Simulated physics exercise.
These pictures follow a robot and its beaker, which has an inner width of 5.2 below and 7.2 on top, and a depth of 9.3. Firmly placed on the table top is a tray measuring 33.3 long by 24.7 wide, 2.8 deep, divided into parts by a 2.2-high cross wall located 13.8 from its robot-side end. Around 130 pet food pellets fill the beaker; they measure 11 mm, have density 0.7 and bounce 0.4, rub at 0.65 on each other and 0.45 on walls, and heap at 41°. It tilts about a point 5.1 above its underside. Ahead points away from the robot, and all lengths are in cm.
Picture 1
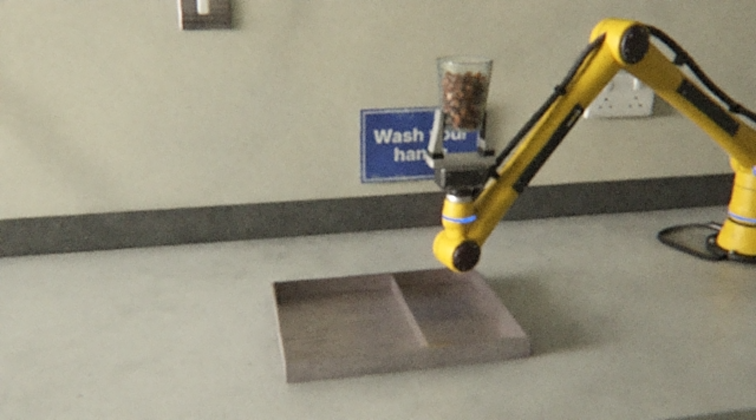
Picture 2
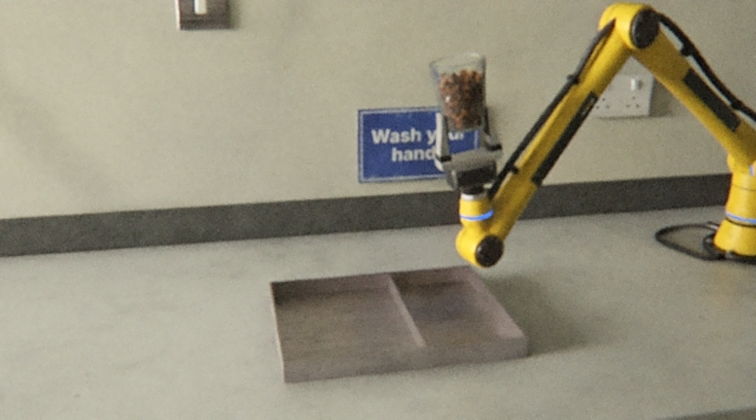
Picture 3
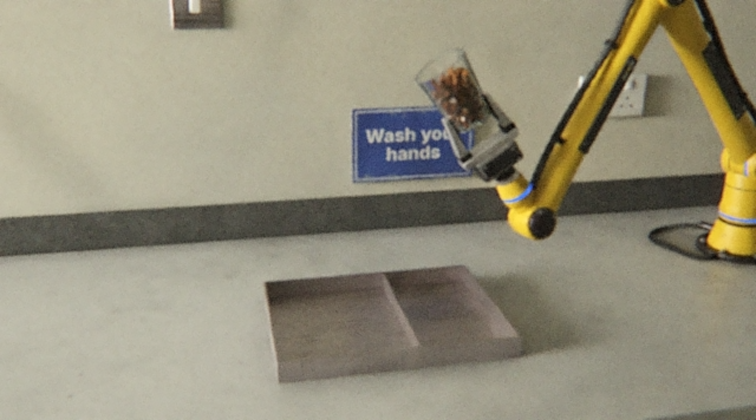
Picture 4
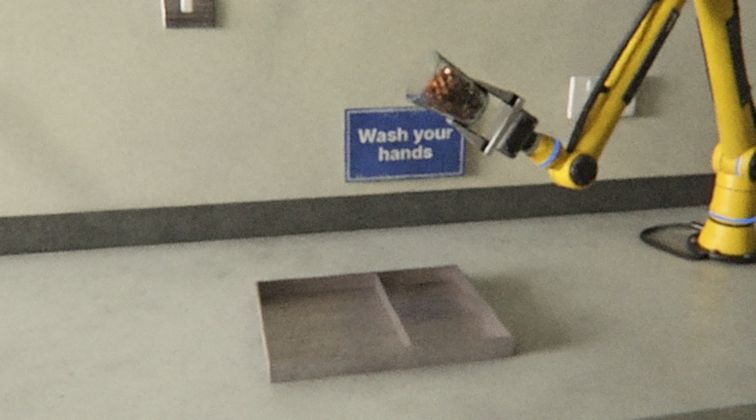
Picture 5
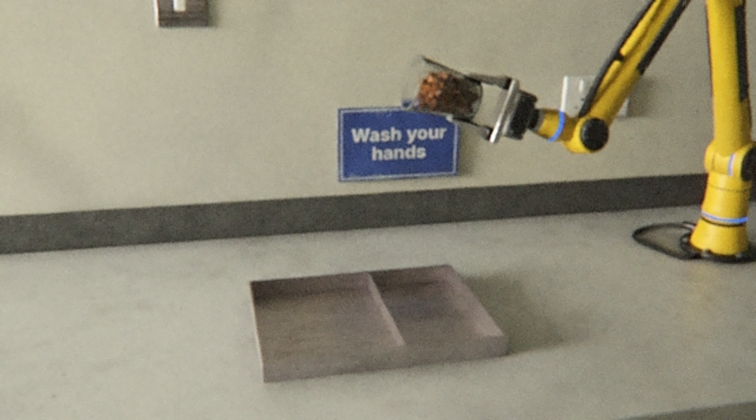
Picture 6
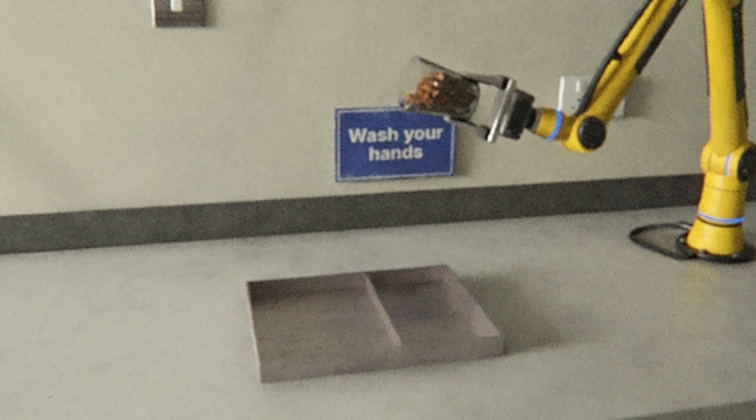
A yellow robot arm at the right of a grey tabletop, seen from the front and slightly above, grips a clear beaker of reddish-brown pellets. Behind are a beige wall, sockets and a blue "Wash your hands" sign, with a brown two-part tray below. The arm tilts the beaker leftward until nearly level, then almost stills, as the camera drifts slightly right.
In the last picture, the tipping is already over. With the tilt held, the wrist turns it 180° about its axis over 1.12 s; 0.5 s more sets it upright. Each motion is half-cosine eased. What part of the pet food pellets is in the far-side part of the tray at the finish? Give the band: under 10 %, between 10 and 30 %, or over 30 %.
The share is under 10 %.
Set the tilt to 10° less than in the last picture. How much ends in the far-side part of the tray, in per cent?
The share would be around 0 per cent.
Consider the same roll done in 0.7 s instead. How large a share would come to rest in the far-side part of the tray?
Then about 5 per cent.
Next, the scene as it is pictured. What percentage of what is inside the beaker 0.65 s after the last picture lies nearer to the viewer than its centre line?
55 per cent, roughly.
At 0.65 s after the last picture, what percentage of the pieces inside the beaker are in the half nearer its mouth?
About 45 %.
Then, 0.65 s on, tipped 73°, highest piece 38 above the table; 134 in the beaker.
Then, 1.30 s on, tipped 53°, highest piece 38 above the table; 133 in the beaker, 1 in the far-side part.
Then, 1.82 s on, upright, highest piece 40 above the table; 133 in the beaker, 1 in the far-side part.
Then, 2.52 s on, upright, highest piece 40 above the table; 133 in the beaker, 1 in the far-side part.
In the end, 133 in the beaker, 1 in the far-side part. That is 1 % in the far-side part of the tray.
